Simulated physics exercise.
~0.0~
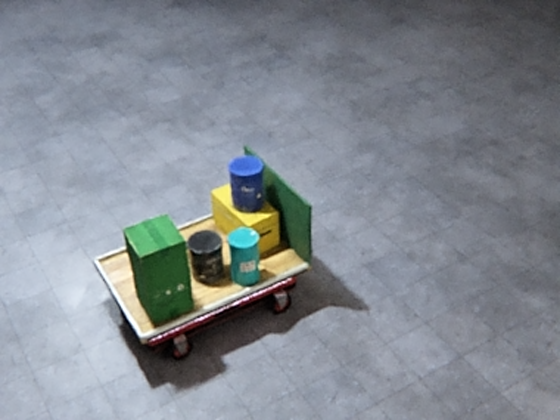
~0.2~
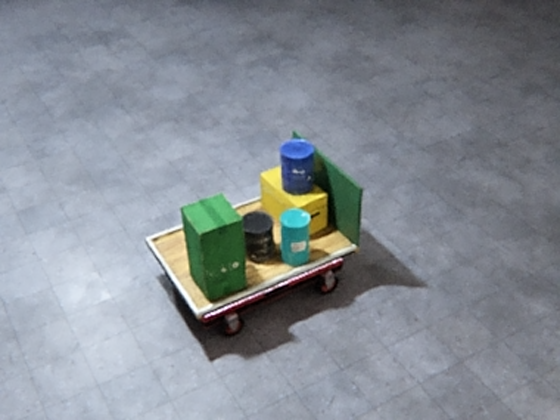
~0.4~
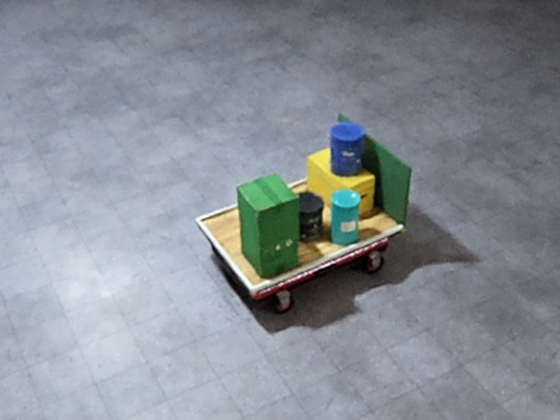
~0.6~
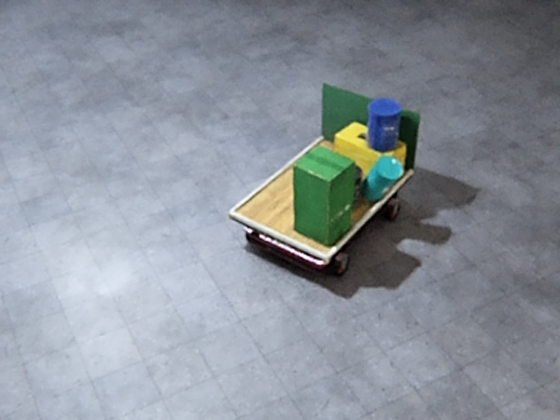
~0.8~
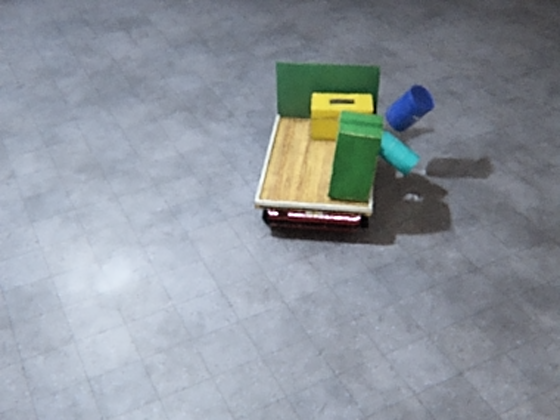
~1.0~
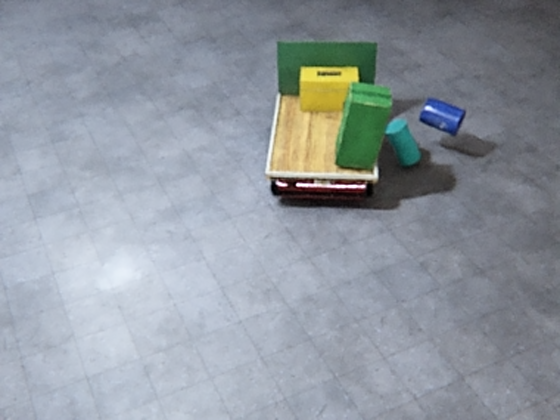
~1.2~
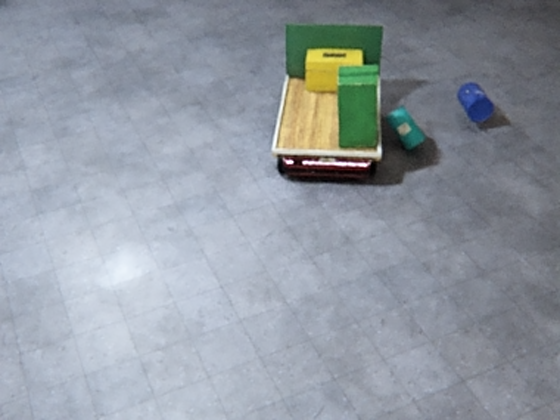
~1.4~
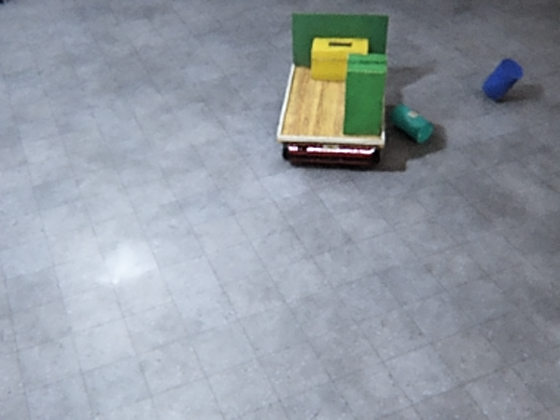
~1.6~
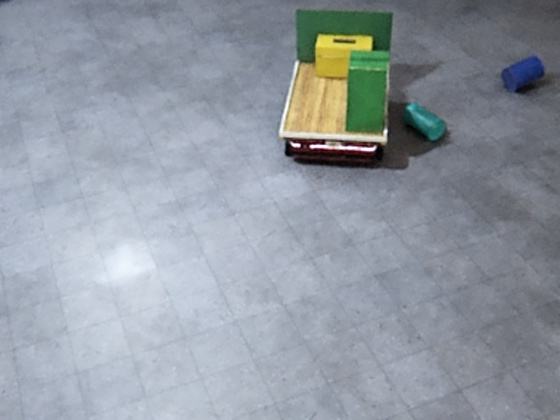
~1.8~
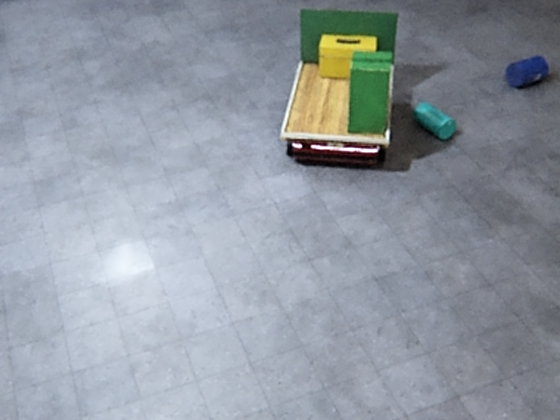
Loaded platform cart rolling right and swinging away, its turquoise canister and blue pail tumbling off and ending on the floor.
